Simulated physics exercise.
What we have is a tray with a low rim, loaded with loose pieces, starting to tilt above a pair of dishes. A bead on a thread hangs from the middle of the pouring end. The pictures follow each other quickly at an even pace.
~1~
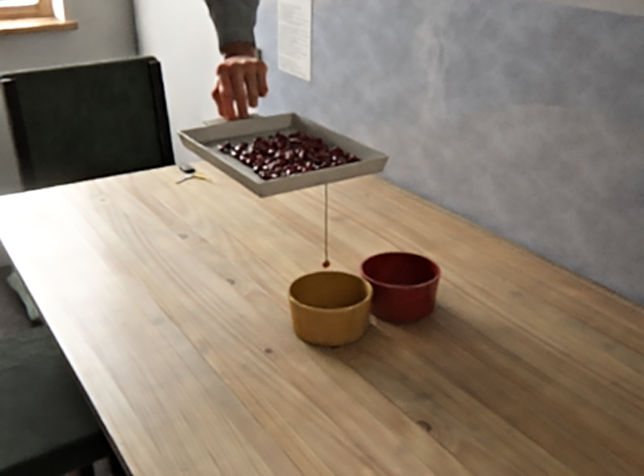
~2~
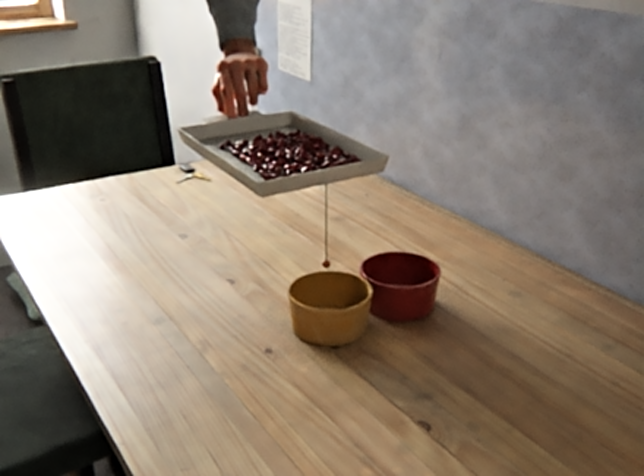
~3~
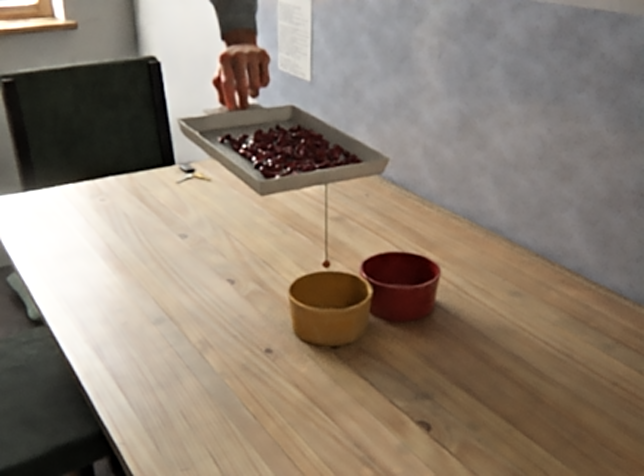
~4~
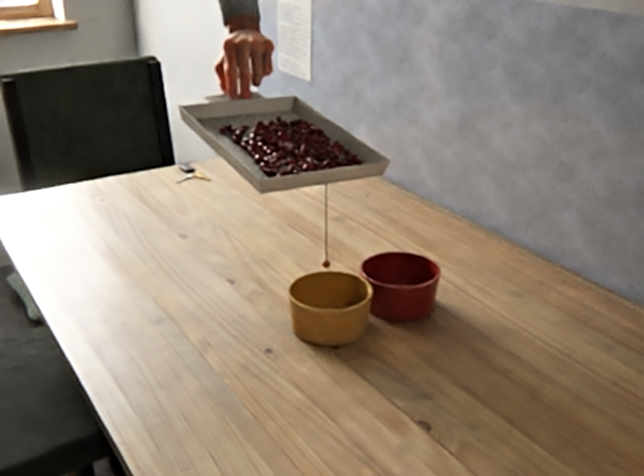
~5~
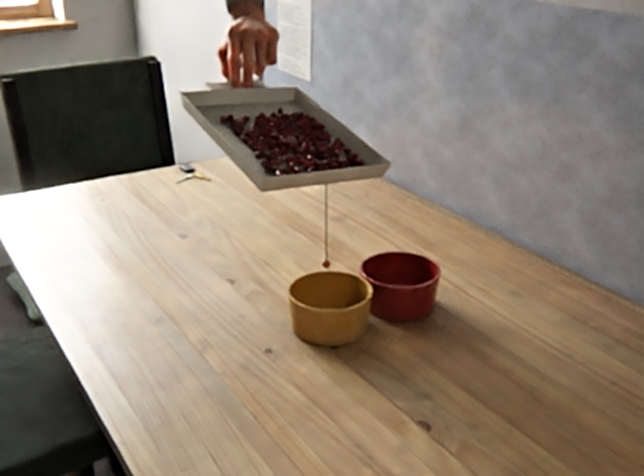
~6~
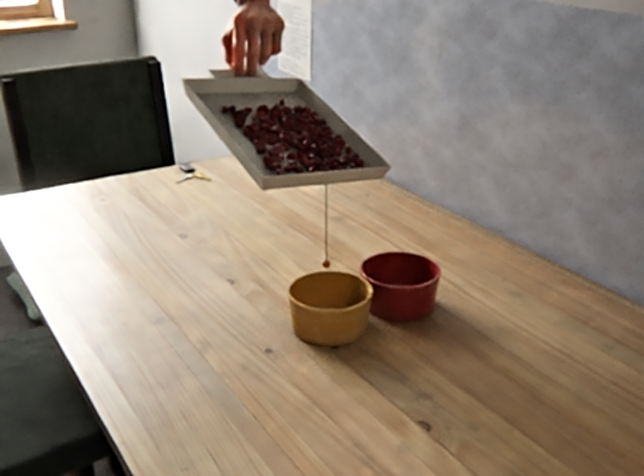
A hand raising the back of a gray tray of dark red beans, tilting it above yellow and red bowls on a wooden table.
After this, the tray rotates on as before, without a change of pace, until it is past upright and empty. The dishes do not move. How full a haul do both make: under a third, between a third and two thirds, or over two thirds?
In the dishes lies more than two thirds of it.
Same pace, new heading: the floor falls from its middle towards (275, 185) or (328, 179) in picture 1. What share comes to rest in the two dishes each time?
First some 30, then 80 per cent.
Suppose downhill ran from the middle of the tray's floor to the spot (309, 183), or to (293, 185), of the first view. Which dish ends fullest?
In turn: Left; left.
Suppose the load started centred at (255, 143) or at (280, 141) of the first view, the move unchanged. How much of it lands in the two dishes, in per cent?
Near 80 % and 90 %.
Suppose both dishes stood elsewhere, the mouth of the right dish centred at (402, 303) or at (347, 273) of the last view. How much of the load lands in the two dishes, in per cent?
The first gives 20 %, the second 30 %.
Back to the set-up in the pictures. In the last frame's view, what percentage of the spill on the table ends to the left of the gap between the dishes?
It comes to 20 per cent or so.
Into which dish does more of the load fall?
It is the dish on the right.
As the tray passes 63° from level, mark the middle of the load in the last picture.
At about (336, 134).
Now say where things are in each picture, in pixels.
In the first picture, corners of the pouring end at (261, 181) and (383, 155), level; middle of the load at (299, 154), kidney beans; left dish at (353, 322); right dish at (424, 299); bead on its thread at (326, 264).
In the second picture, corners of the pouring end at (261, 180) and (383, 156), level; middle of the load at (299, 153).
In the third picture, corners of the pouring end at (262, 179) and (384, 157), tipped barely, lowest at the right corner; middle of the load at (300, 150).
In the fourth picture, corners of the pouring end at (263, 177) and (385, 160), tipped a little, lowest at the right corner; middle of the load at (300, 146).
In the fifth picture, corners of the pouring end at (264, 176) and (386, 162), tipped a little, lowest at the right corner; middle of the load at (302, 142).
In the sixth picture, corners of the pouring end at (266, 174) and (386, 164), tipped clearly, lowest at the right corner; middle of the load at (303, 138); left dish at (353, 322); right dish at (424, 299).
Soon, tray tipped steeply; all on the tray.
A while on, tray tipped past a quarter turn; about two thirds on the tray; a stray few in the left dish; a small part in the right dish; about a quarter in the air.
Towards the end, tray tipped past a quarter turn; about a quarter in the left dish; about two thirds in the right dish; a small part outside both.
Finally, tray tipped past a quarter turn; about a quarter in the left dish; about two thirds in the right dish; a small part outside both.
